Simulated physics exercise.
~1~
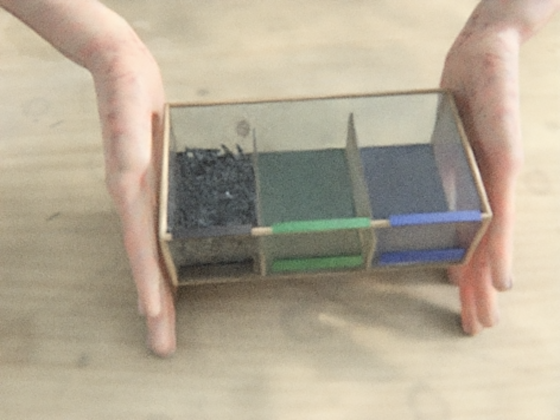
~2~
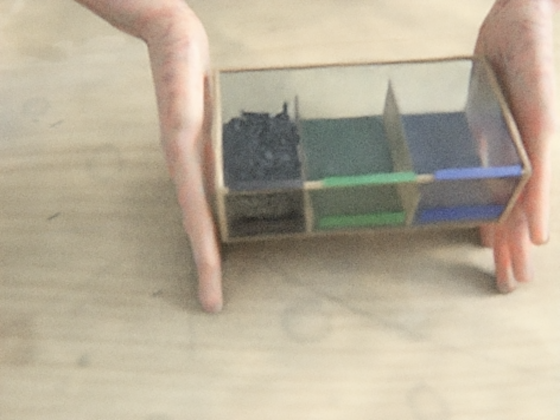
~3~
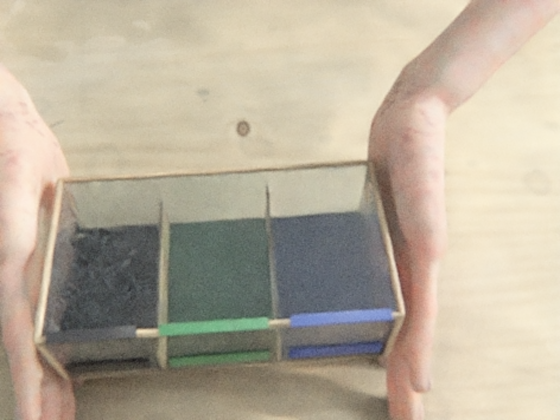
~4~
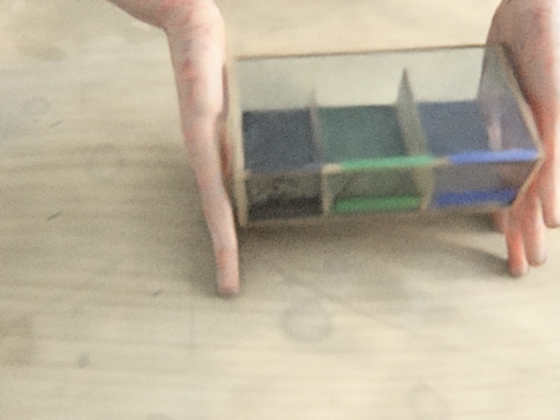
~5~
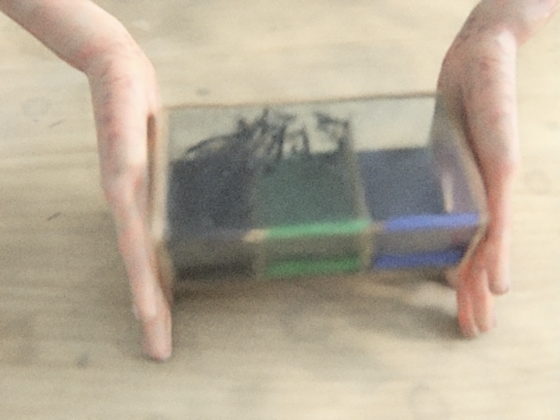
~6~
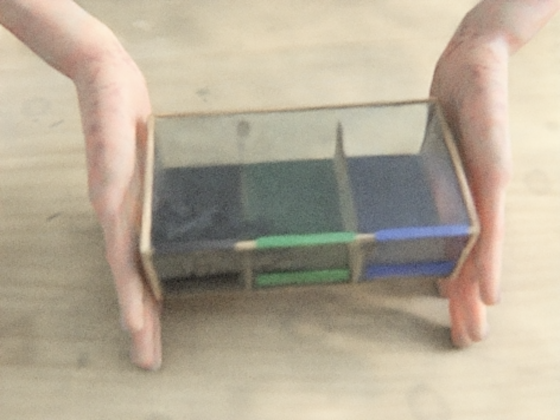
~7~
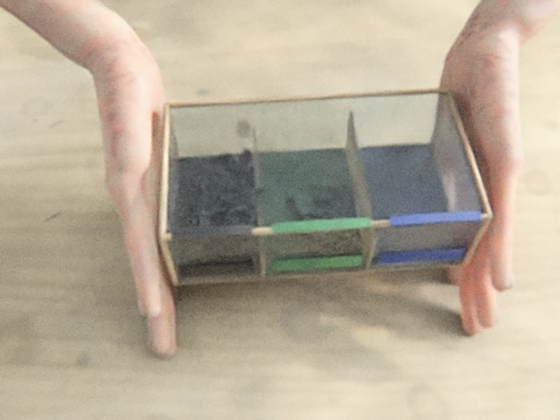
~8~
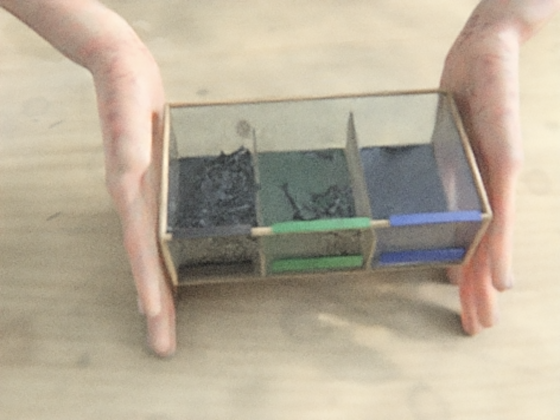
To begin with, two hands hold a clear-lidded box with three compartments, marked black, green and blue from left to right, above a pale wooden table, and small dark pieces lie heaped in the black one. The hands move the box up and to the right, then swing it down to the left and back up to the right. As it returns leftward, pieces fly up in a blur over the black and green compartments. The hands bring the box back to its starting place and hold it there. Most pieces end in the black compartment, with a smaller share in the green.
